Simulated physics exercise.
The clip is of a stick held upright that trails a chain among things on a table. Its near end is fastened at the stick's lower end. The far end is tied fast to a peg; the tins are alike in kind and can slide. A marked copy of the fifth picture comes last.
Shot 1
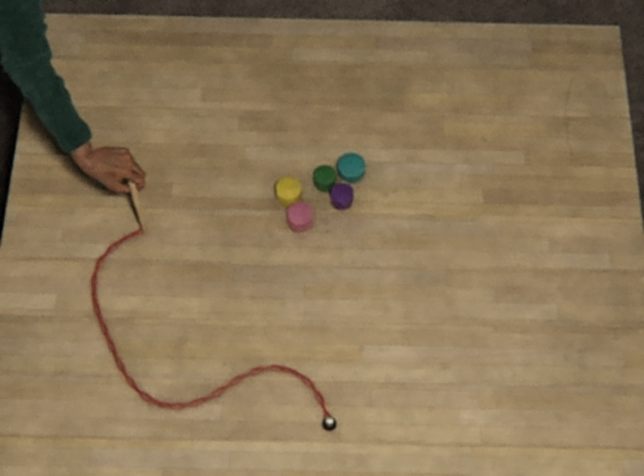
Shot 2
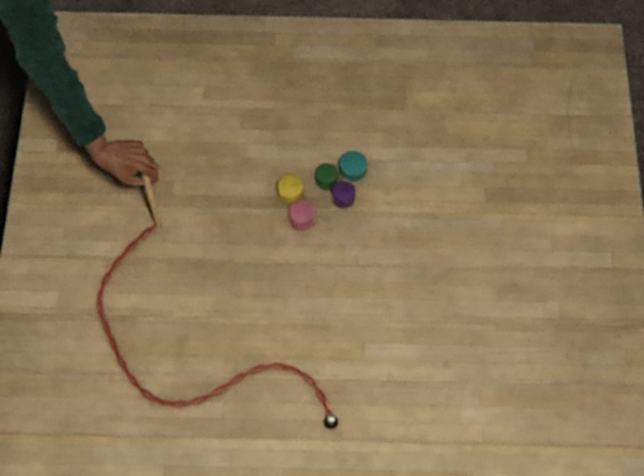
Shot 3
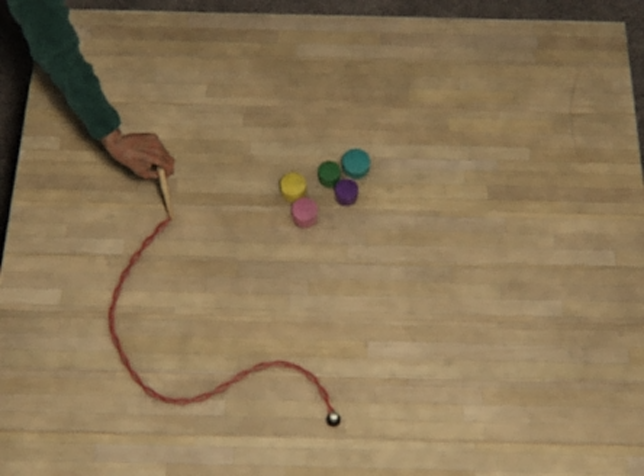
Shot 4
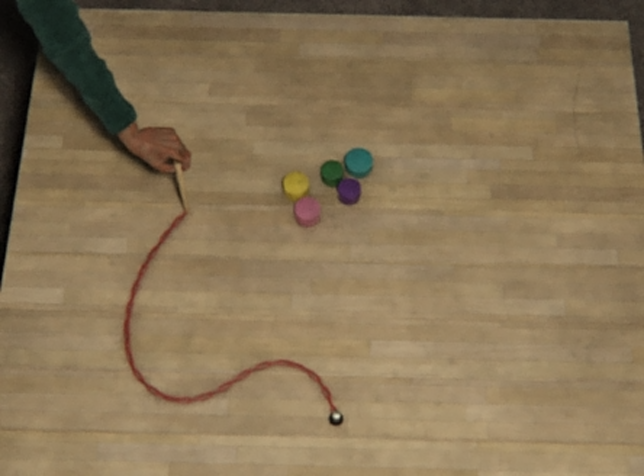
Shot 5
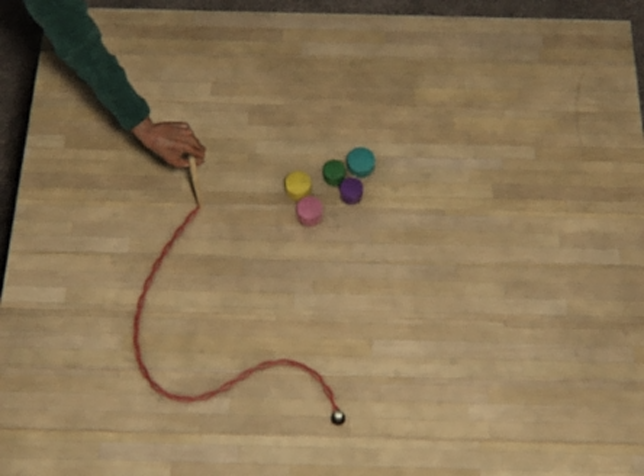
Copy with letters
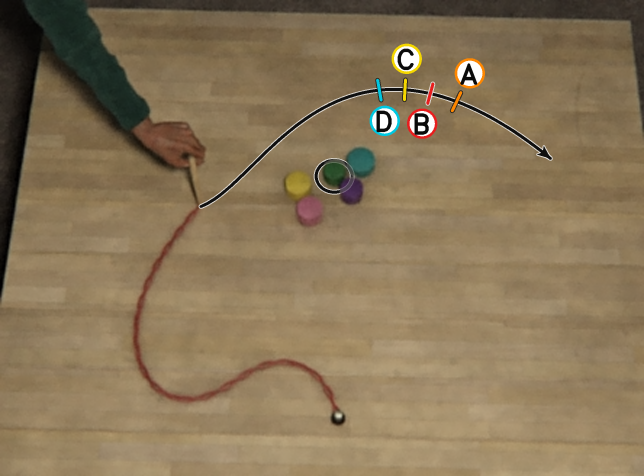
At the start, a hand at the upper left holds a stick with a red cord-like chain curving from its tip to a small peg, near five colourful tins. The hand moves the stick steadily right and slightly upward, drawing the chain's upper part along, while the tins stay clustered together.
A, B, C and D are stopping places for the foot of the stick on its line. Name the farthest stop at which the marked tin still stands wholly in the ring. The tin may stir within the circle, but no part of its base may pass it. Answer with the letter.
No farther than B.
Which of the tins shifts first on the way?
The yellow one.
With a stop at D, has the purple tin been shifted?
No.
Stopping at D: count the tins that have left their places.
The count is none.
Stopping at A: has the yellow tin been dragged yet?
By then, yes.
On the copy, A at (457, 102); B at (430, 94); C at (405, 90); D at (379, 90); the ring at (334, 176); the route from (201, 207) via (363, 93) to (551, 158).
On B. First, foot of the stick (273, 146); green tin (334, 173).
Then, foot of the stick (349, 97); green tin (334, 173).
Finally, foot of the stick (430, 94); green tin (334, 173); yellow tin (321, 191); the green tin is still in its ring.
By contrast, A drags the ringed tin to (344, 177); C is safe but short; D is safe but short.
